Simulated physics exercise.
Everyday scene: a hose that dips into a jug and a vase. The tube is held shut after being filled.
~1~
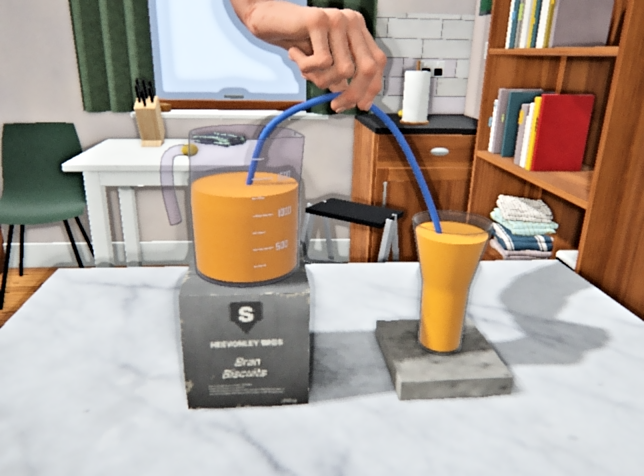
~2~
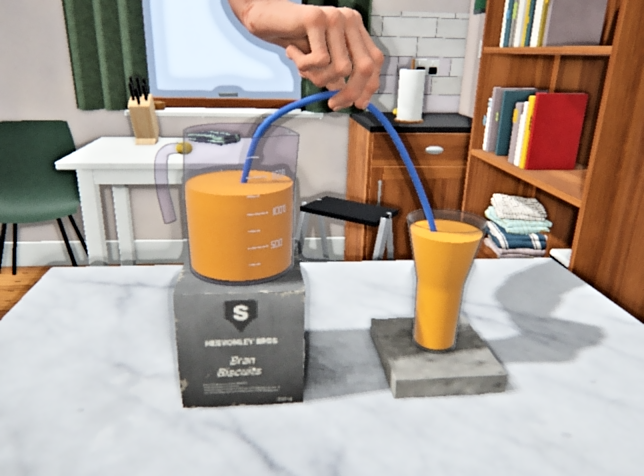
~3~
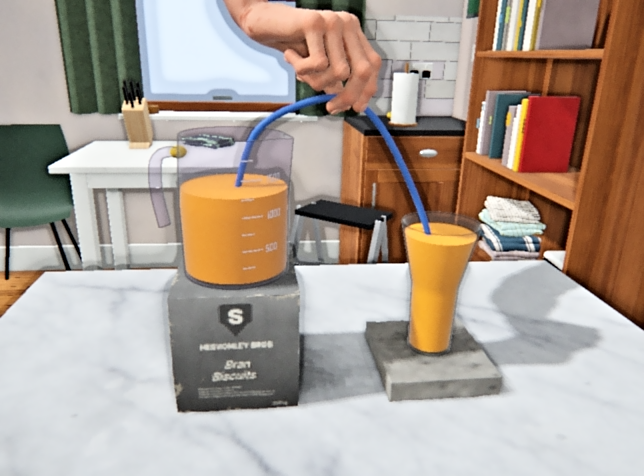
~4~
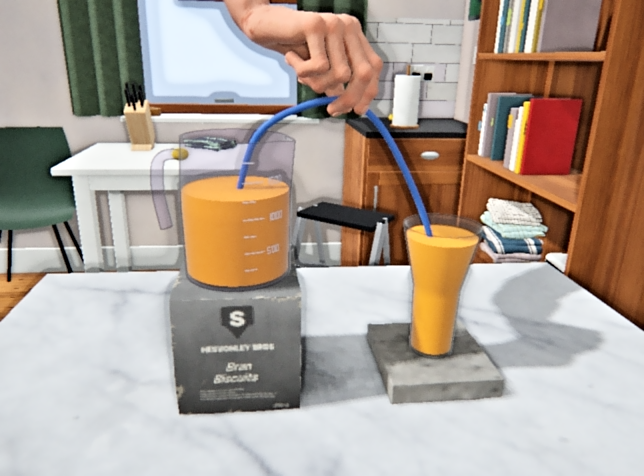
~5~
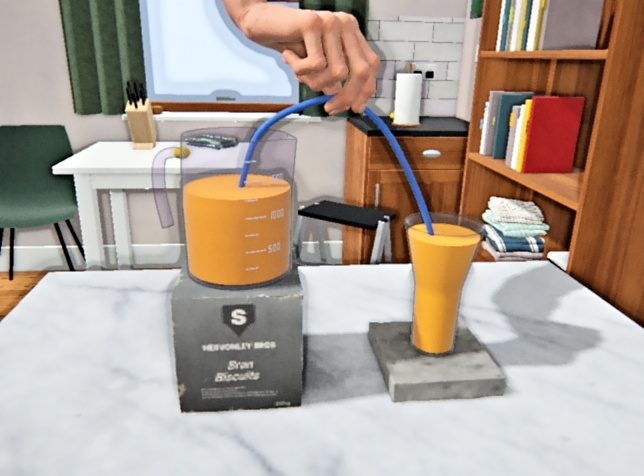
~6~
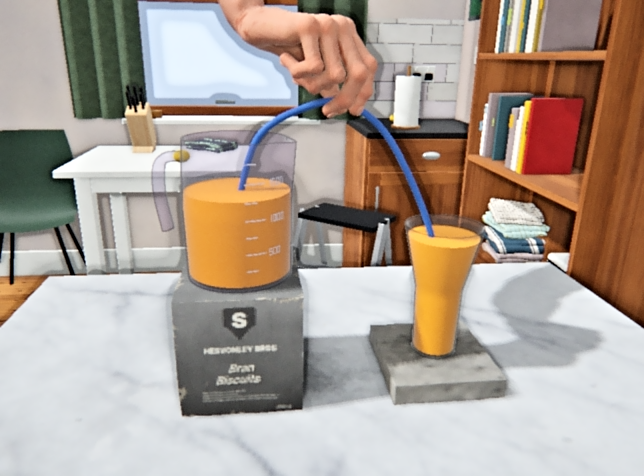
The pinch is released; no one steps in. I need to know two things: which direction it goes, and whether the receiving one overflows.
Here you go: Flow - goes right, taker - overflow.
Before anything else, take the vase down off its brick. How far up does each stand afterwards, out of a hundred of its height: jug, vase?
Roughly 10 percent and 100 percent.
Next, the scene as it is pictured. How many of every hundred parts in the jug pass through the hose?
Around 50 %.
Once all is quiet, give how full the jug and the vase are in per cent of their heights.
30 and 100 per cent, roughly.
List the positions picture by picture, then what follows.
Nothing flows; jug (246, 199) about two thirds full, up on the packet; vase (446, 283) nearly full, up on the brick, in the first picture.
Fingers on the hose; jug about two thirds full, surface at (240, 183); vase nearly full, surface at (446, 231), in the second picture.
Still shut; jug (235, 201) about two thirds full; vase (435, 284) nearly full, in the third picture.
The hose is pinched; jug about two thirds full, surface at (236, 189); vase nearly full, surface at (442, 237), in the fourth picture.
Nothing flows; jug (238, 202) about two thirds full, up on the packet; vase (438, 285) nearly full, up on the brick, in the fifth picture.
Fingers on the hose; jug about two thirds full, surface at (238, 190); vase nearly full, surface at (444, 237), in the sixth picture.
Next, the jug is about half full; the vase is full to the brim; the lower one has run over.
After that, the jug is about a third full; the vase is full to the brim; the lower one has run over.
Finally, the jug is about a third full; the vase is full to the brim; the lower one has run over; the two surfaces are level.
